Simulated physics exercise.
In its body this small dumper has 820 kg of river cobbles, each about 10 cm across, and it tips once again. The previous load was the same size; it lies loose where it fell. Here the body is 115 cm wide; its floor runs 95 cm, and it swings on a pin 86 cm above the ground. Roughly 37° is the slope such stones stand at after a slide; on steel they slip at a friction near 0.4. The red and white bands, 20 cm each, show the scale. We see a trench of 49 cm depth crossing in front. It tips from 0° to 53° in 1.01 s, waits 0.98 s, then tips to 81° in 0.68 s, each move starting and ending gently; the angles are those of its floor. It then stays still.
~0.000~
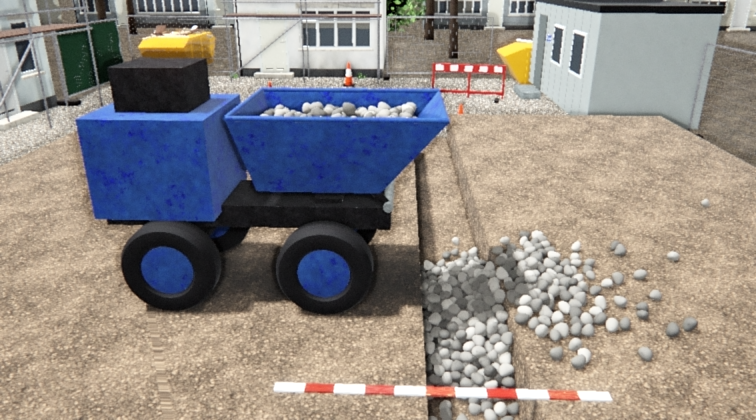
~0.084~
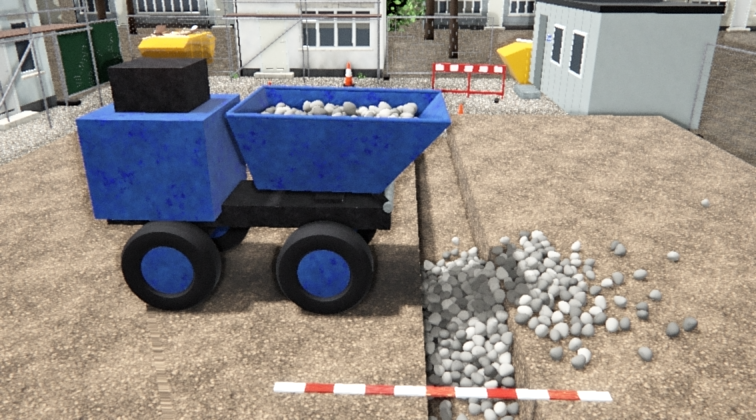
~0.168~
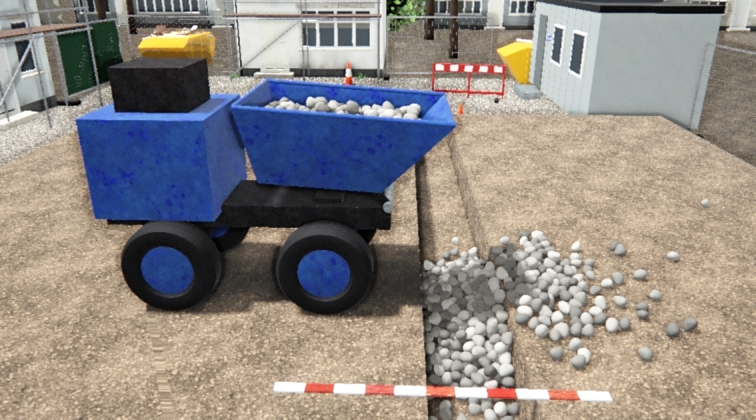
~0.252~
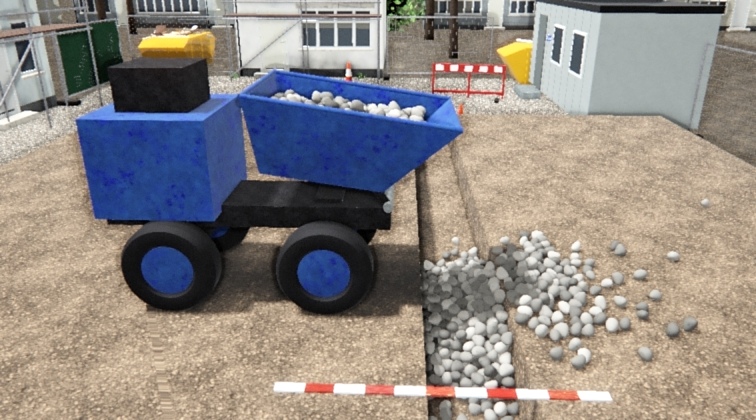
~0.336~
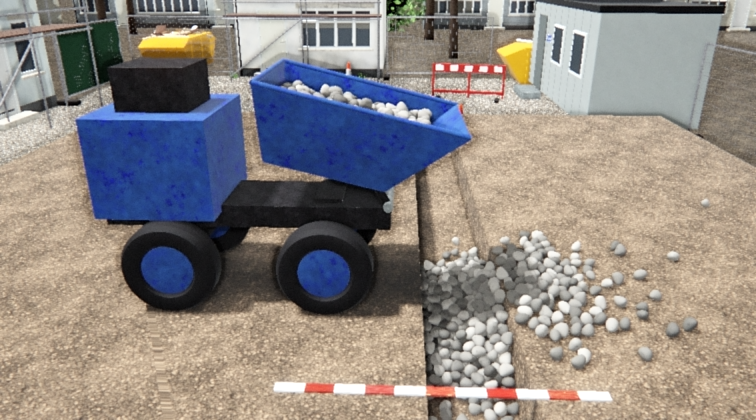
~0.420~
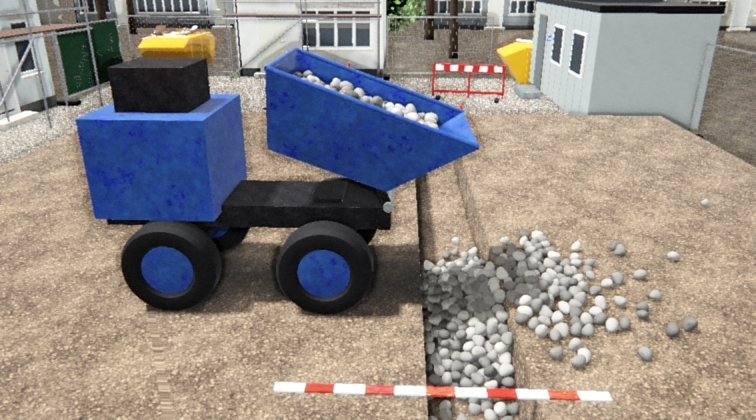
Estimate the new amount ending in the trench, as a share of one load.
Roughly 39 per cent of a load.
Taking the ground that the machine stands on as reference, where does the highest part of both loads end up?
I'd say close to 38 cm above the ground.
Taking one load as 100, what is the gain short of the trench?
Some 0 % of one load's worth.
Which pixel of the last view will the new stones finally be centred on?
The middle lies near (524, 278) in the last picture.
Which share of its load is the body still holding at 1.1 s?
It keeps some 100 percent of its load.
After 0.8 s the floor is at 45°; in per cent of one load, 100 in the body, 78 in the trench, 22 past the trench; the foremost stones are at (659, 267).
After 1.1 s the floor is at 53°; in per cent of one load, 100 in the body, 78 in the trench, 22 past the trench; the foremost stones are at (659, 267).
After 3.1 s the floor is at 81°; in per cent of one load, 20 in the body, 102 in the trench, 79 past the trench; the foremost stones are at (681, 258).
After 6.0 s the floor is at 81°; in per cent of one load, 0 in the body, 117 in the trench, 83 past the trench; the foremost stones are at (688, 262). Net gain in the trench, 39.
